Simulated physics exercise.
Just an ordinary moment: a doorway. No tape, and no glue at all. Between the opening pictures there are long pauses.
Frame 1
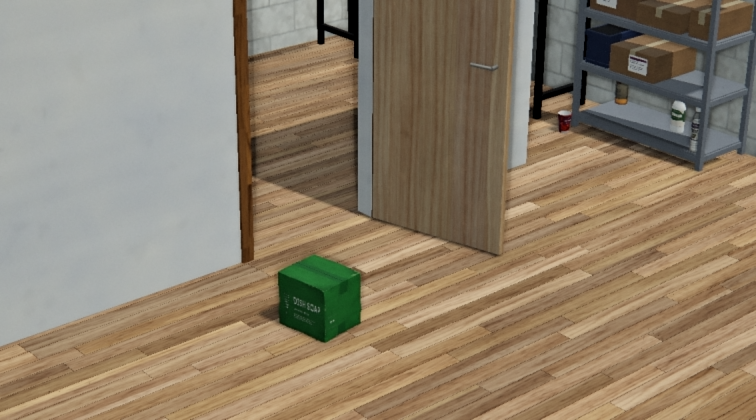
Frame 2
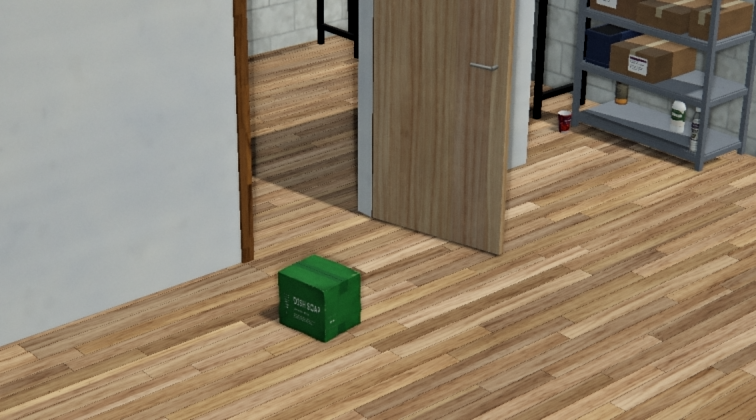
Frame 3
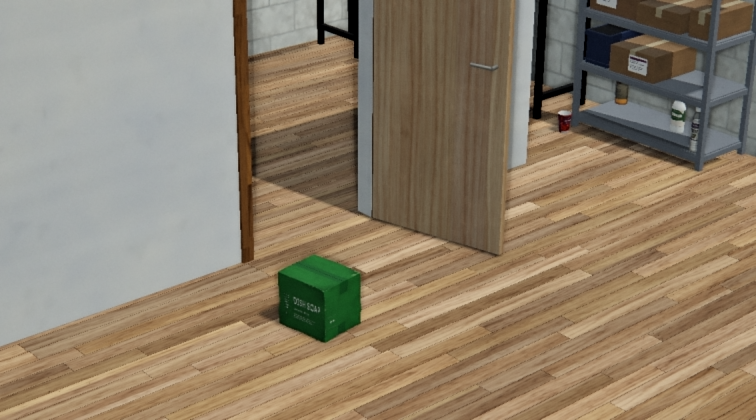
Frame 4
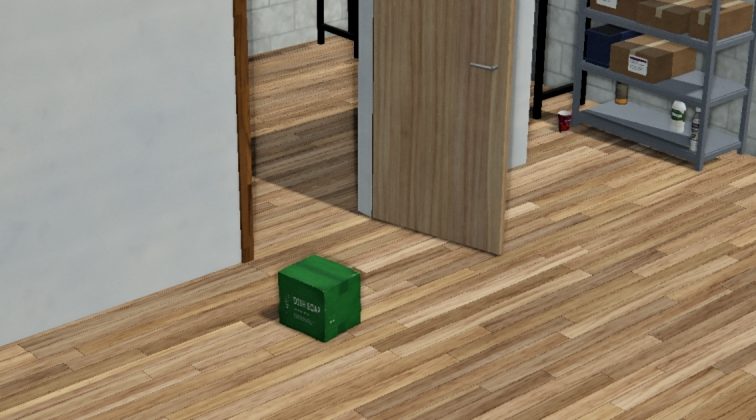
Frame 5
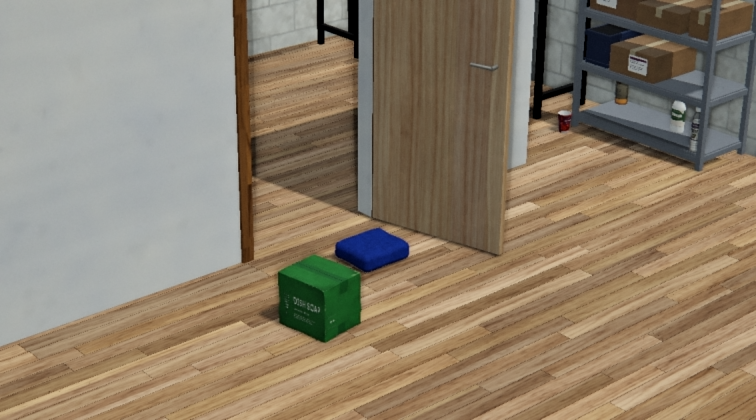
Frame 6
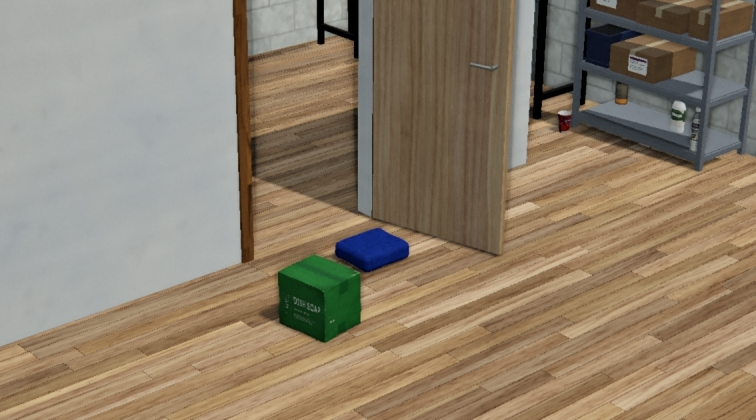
Wooden door standing wide open and still near a green box, with a blue cushion appearing on the floor behind the box.
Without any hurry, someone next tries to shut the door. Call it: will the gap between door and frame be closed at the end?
Yes, the gap closes.
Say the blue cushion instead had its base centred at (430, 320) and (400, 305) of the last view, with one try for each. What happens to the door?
Swings all the way, then Swings all the way.
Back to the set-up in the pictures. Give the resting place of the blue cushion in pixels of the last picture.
The object ends up somewhere near (257, 228).
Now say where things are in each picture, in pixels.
The first picture shows door wide open and still; green box (320, 298).
The second picture shows door wide open and still; green box (320, 298).
The third picture shows door wide open and still; green box (320, 298).
The fourth picture shows door wide open and still; green box (320, 298).
The fifth picture shows door wide open and still; green box (320, 298).
The sixth picture shows door wide open and still; blue cushion (372, 250); green box (320, 298).
Then, 1.10 s past the last view, open by 63°; blue cushion displaced a little near (355, 250).
Then, 1.50 s past the last view, open by 37°; blue cushion displaced about its own width near (310, 248).
Then, 1.90 s past the last view, open by 11°; blue cushion displaced well along near (276, 238).
Finally, open by 0°; moved from the start, blue cushion; green box still in place. Final places as the last picture's camera would see them, blue cushion near (257, 228).
